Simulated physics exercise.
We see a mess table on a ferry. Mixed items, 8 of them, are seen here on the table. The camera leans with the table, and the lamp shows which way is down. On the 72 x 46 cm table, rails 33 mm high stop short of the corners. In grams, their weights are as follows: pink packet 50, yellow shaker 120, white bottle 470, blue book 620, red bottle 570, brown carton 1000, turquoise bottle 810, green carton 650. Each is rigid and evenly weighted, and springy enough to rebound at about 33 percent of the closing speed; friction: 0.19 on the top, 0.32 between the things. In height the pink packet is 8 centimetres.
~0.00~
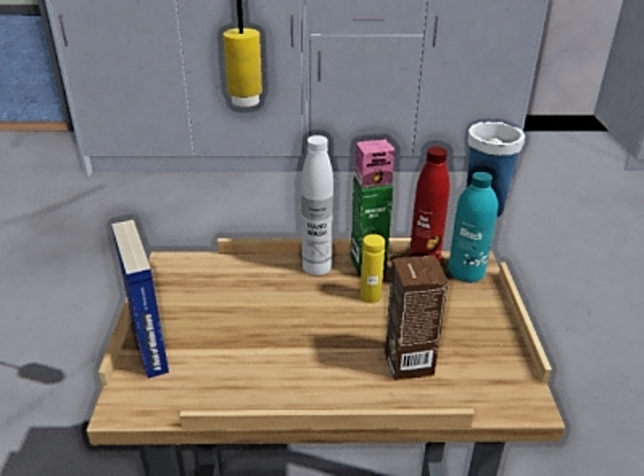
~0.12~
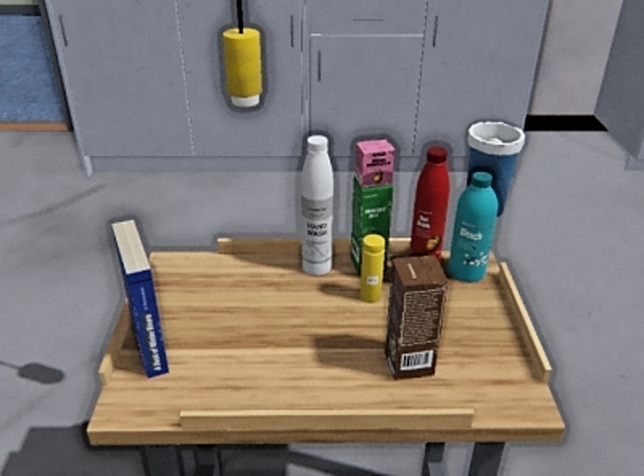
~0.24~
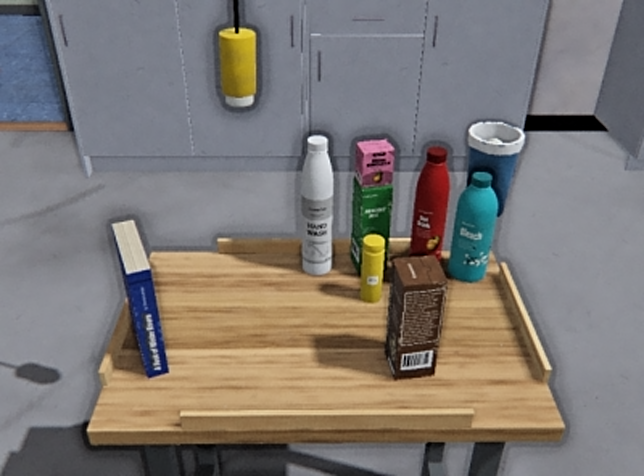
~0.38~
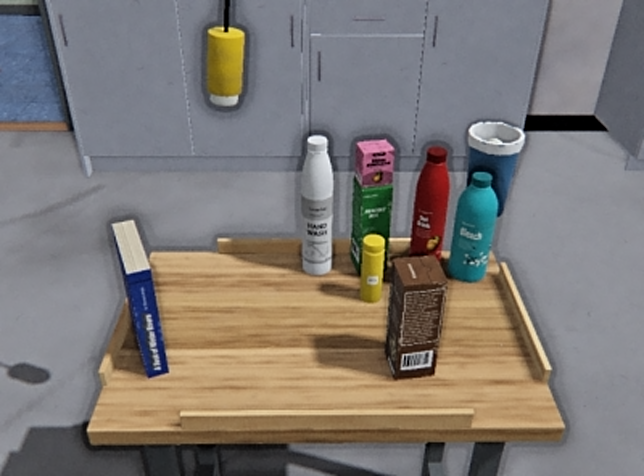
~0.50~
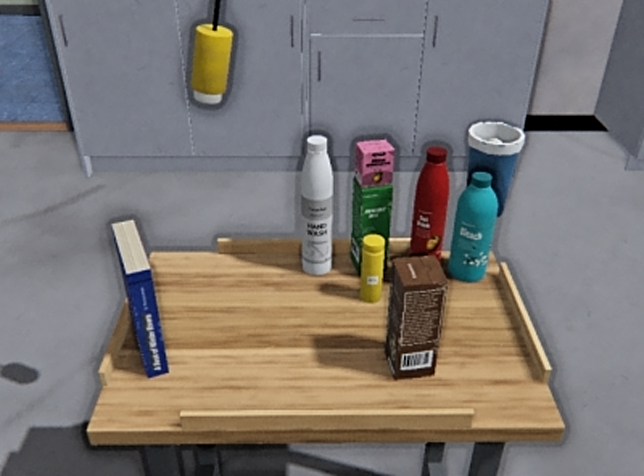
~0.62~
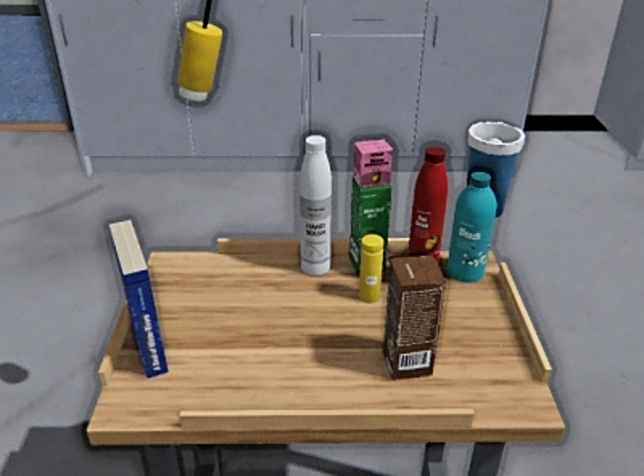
A wooden table stood with a book, a brown carton, a yellow shaker and several bottles and packets on it, all staying nearly still, while a hanging yellow lamp swung gradually to the left.
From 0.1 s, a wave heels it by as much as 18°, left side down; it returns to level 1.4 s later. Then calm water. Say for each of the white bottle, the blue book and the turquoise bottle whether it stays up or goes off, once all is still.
White bottle: Stays up, blue book: Goes off, turquoise bottle: Stays up.
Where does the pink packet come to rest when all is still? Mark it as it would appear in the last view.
End point: Approx. (197, 164).
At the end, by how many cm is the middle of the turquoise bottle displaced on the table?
28 cm.
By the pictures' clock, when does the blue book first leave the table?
About 0.9 seconds.
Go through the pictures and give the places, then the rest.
In the first frame, boat level; white bottle (317, 208); blue book (141, 299); turquoise bottle (474, 226).
In the second frame, boat level; red bottle (429, 220); brown carton (414, 319).
In the third frame, boat heeled 2°, left side down; green carton (371, 225); pink packet (374, 164).
In the fourth frame, boat heeled 6°, left side down; yellow shaker (372, 269); red bottle (429, 220).
In the fifth frame, boat heeled 11°, left side down; brown carton (414, 319); green carton (371, 225).
In the sixth frame, boat heeled 15°, left side down; white bottle (316, 208); blue book (139, 299); turquoise bottle (473, 226).
After 0.92 s, boat heeled 17°, left side down; blue book now off the table; white bottle slid 7 cm near (283, 208); turquoise bottle slid 7 cm near (440, 226).
After 1.12 s, boat heeled 10°, left side down; white bottle slid 16 cm near (235, 208); turquoise bottle slid 16 cm near (393, 226); red bottle slid 16 cm.
After 1.32 s, boat heeled 3°, left side down; white bottle slid 25 cm near (189, 208); turquoise bottle slid 25 cm near (349, 227); pink packet slid 28 cm.
After 1.52 s, boat level; white bottle slid 29 cm near (171, 208); turquoise bottle slid 28 cm near (330, 227); pink packet tipped 13° from how it sat.
At rest (2.0 s), off the table, blue book; not toppled but over 5 cm from the start, pink packet, yellow shaker, white bottle, red bottle, brown carton, turquoise bottle and green carton. In the last view, white bottle near (171, 208).
